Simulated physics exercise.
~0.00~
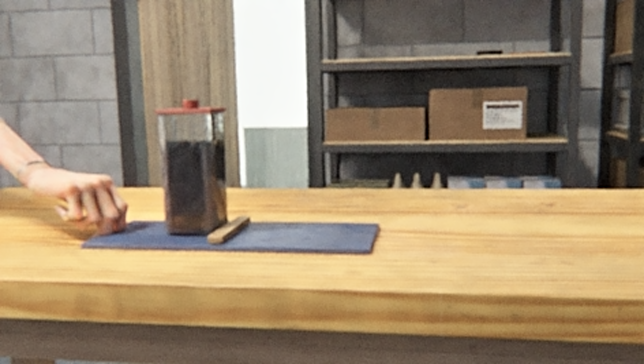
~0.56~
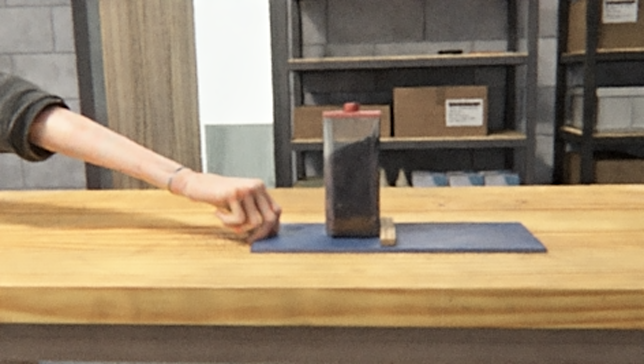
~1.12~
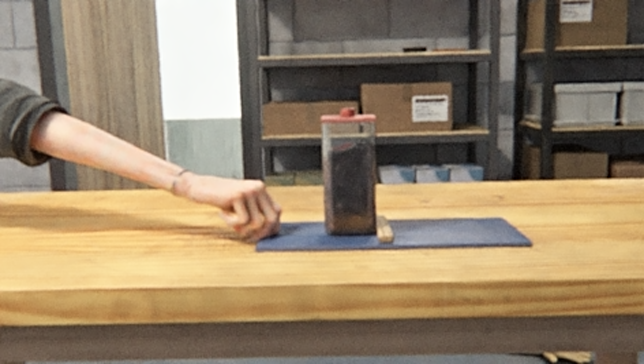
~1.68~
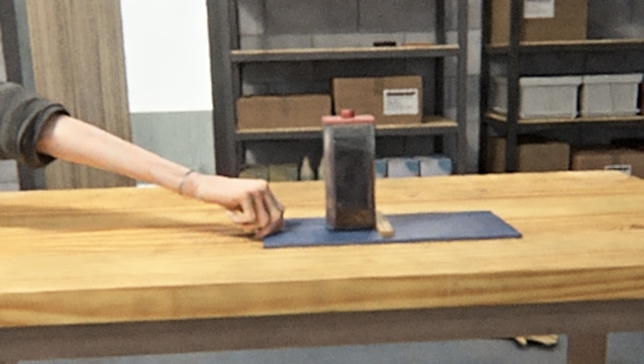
A blue board on a wooden table slid a short way to the right, carrying a dark-filled clear container with a red cap, while a hand stayed at its left edge. The board stopped, and the container was still standing upright on it.
